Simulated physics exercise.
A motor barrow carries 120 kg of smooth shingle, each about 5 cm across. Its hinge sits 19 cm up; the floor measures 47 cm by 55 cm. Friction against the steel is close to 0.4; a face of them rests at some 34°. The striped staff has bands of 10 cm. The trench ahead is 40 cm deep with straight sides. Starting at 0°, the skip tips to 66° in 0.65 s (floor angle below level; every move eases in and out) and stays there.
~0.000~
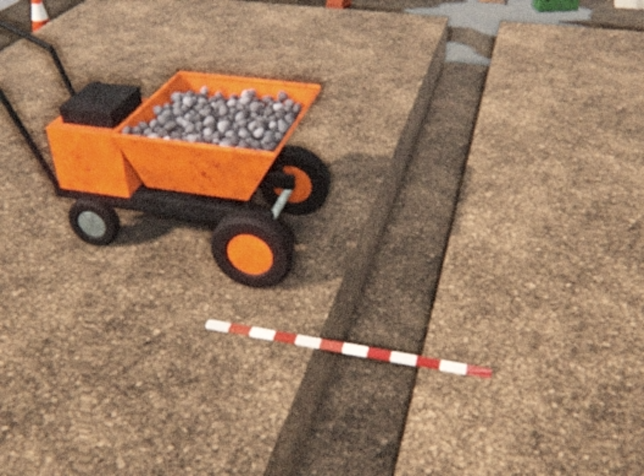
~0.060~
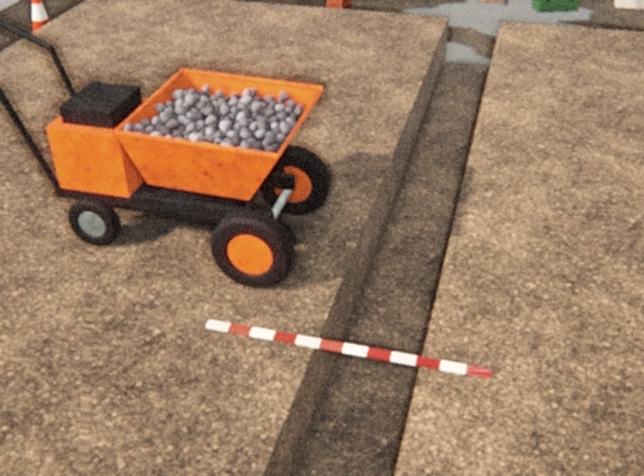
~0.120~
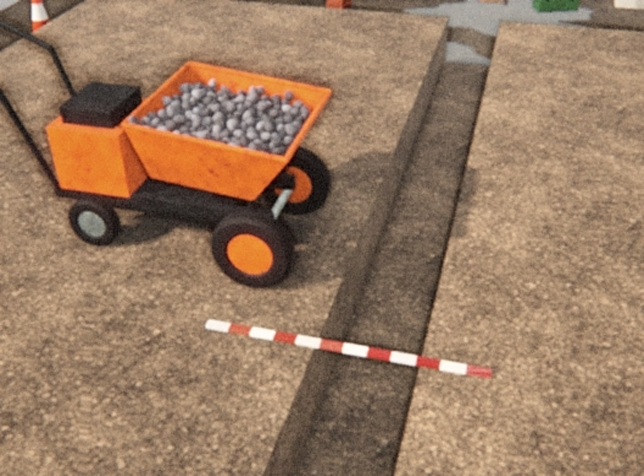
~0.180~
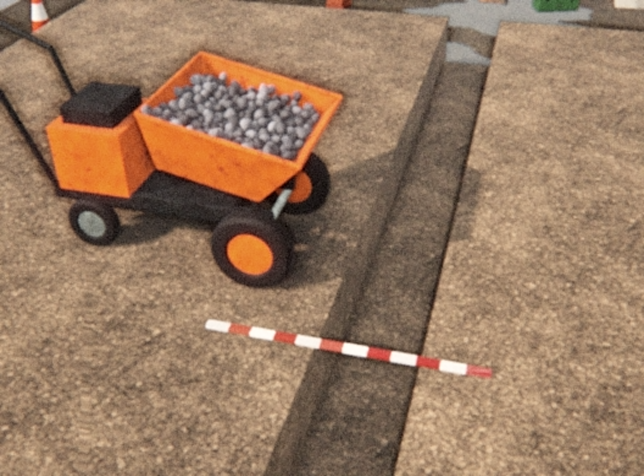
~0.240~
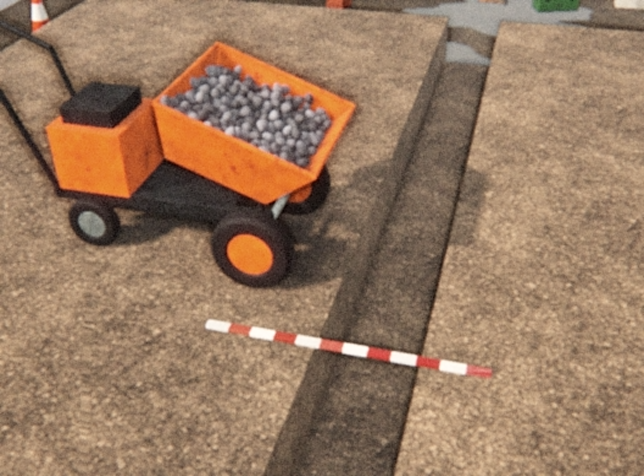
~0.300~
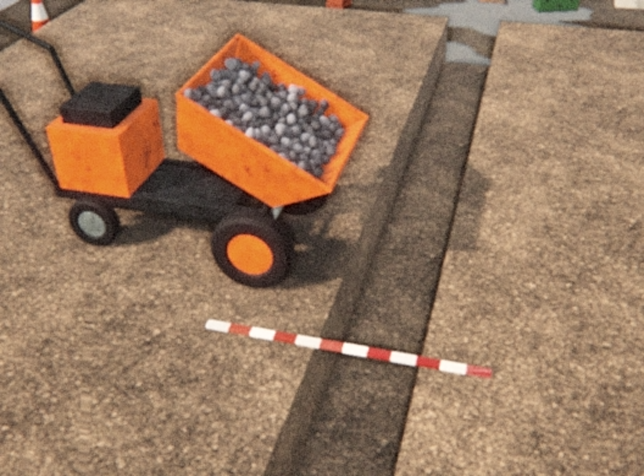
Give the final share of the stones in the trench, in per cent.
About 65 per cent.
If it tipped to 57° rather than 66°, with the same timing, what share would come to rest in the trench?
Then about 40 per cent.
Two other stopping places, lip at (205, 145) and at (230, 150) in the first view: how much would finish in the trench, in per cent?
First some 80, then 90 per cent.
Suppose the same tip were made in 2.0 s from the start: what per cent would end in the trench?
In that case some 90 per cent.
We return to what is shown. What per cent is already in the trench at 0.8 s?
Some 25 per cent.
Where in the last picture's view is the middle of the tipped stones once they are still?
Around (418, 319).
After 0.5 s the floor is at 56°; 100 % in the skip; the foremost stones are at (364, 194).
After 0.8 s the floor is at 66°; 76 % in the skip, 23 % in the trench, 1 % past the trench; the foremost stones are at (449, 261).
After 1.1 s the floor is at 66°; 33 % in the skip, 36 % in the trench, 31 % past the trench; the foremost stones are at (601, 310).
After 3.0 s the floor is at 66°; 4 % in the skip, 65 % in the trench, 31 % past the trench; the foremost stones are past the picture's edge.
